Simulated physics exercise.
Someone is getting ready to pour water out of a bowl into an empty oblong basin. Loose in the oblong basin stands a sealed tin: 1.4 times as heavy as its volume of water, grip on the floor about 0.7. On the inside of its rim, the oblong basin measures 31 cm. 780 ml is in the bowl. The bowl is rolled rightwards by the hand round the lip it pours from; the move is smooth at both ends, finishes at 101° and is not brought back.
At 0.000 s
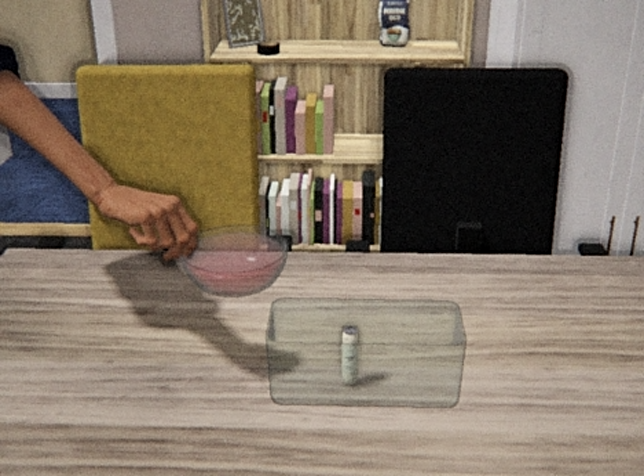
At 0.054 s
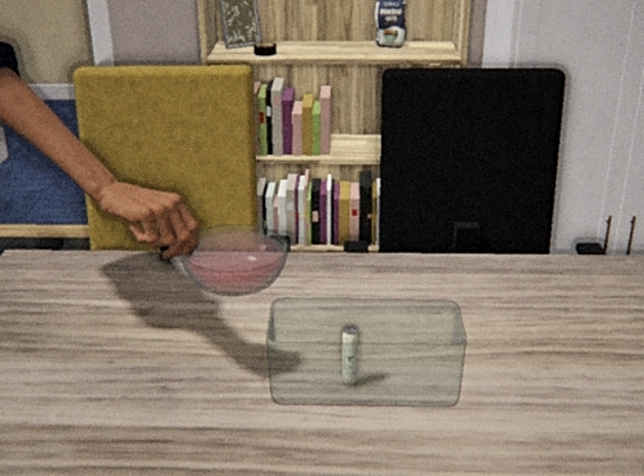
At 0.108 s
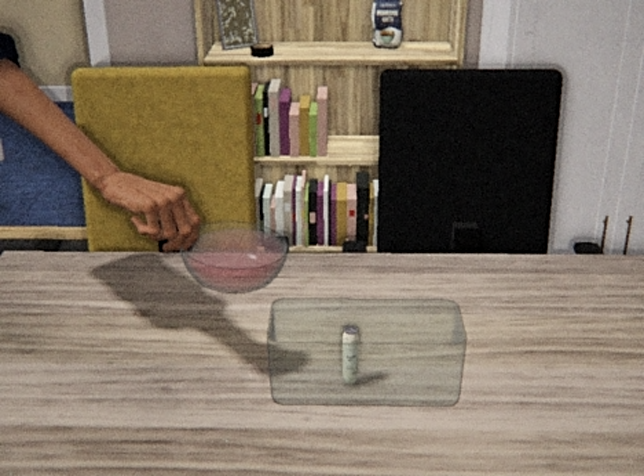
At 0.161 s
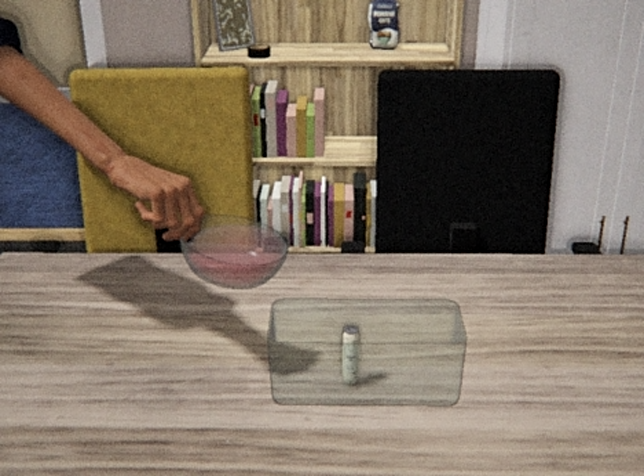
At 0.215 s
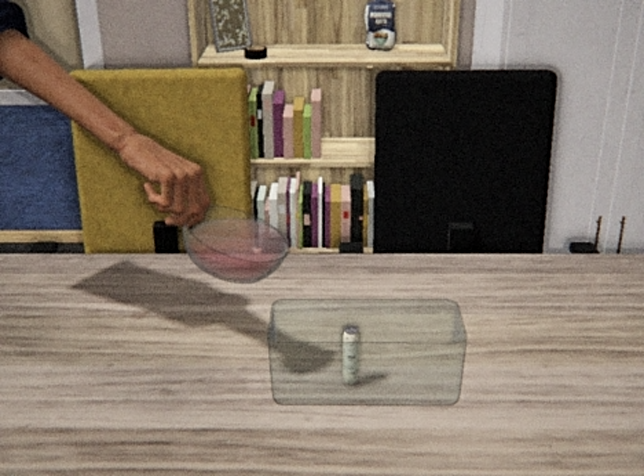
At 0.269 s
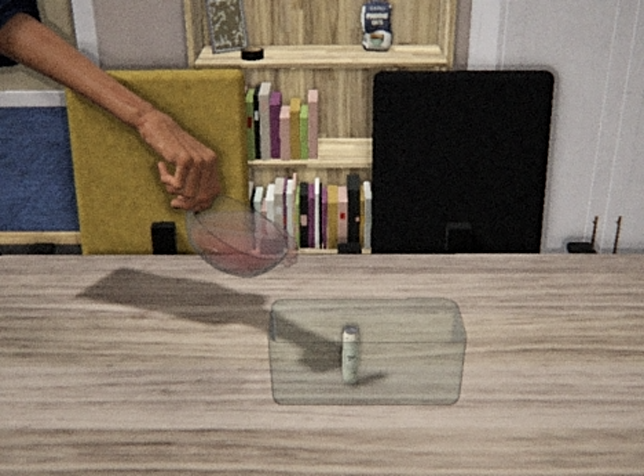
The video shows a hand holding a clear bowl of pinkish liquid above a wooden table, near a transparent oblong basin and a small tin. The hand rises slightly as it smoothly tilts the bowl to the right.
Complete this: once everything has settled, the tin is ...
Once everything has settled, the tin is lying over.
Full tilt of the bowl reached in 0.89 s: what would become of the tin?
The tin tips over.
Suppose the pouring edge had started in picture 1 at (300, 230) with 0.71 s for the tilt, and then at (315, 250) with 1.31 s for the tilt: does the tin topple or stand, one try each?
The tin overturns the first time and stays vertical the second time.
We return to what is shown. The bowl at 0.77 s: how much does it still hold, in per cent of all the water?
0 %.
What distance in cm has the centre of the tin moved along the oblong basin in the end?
All told, the tin's centre has moved close to 7.0 cm.
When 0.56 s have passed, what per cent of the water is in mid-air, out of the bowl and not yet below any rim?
Estimate: About 62 % of all of it.
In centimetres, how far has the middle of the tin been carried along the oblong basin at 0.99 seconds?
Close to 5 cm.
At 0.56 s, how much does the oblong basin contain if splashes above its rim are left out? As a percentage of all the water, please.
22 %, give or take.
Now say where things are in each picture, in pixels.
In the first picture, it leans 0°; its right rim is at (287, 250); the water meets the walls at (184, 251) and (286, 253); the oblong basin's rim runs from (269, 320) to (462, 323); the tin's top is at (350, 333).
In the second picture, it leans 1°; its right rim is at (287, 250); the water meets the walls at (185, 251) and (286, 251).
In the third picture, it leans 5°; its right rim is at (288, 250); the water meets the walls at (185, 247) and (286, 249).
In the fourth picture, it leans 12°; its right rim is at (288, 250); the water meets the walls at (186, 242) and (287, 246).
In the fifth picture, it leans 20°; its right rim is at (288, 250); the water meets the walls at (187, 234) and (287, 245); 3 per cent is over the edge.
In the sixth picture, it leans 30°; its right rim is at (287, 251); the water meets the walls at (190, 225) and (279, 238); 8 per cent is over the edge.
After 0.56 s the tilt is 88° and 17 per cent is still to pour; the tin stands where it began.
After 0.77 s the tilt is 101° and 0 per cent is still to pour; the tin leans 6°.
After 0.99 s the tilt is 101° and 0 per cent is still to pour; the tin leans 57°.
After 1.23 s the tilt is 101° and 0 per cent is still to pour; the tin lies on its side.
In the end the tin lies on its side.
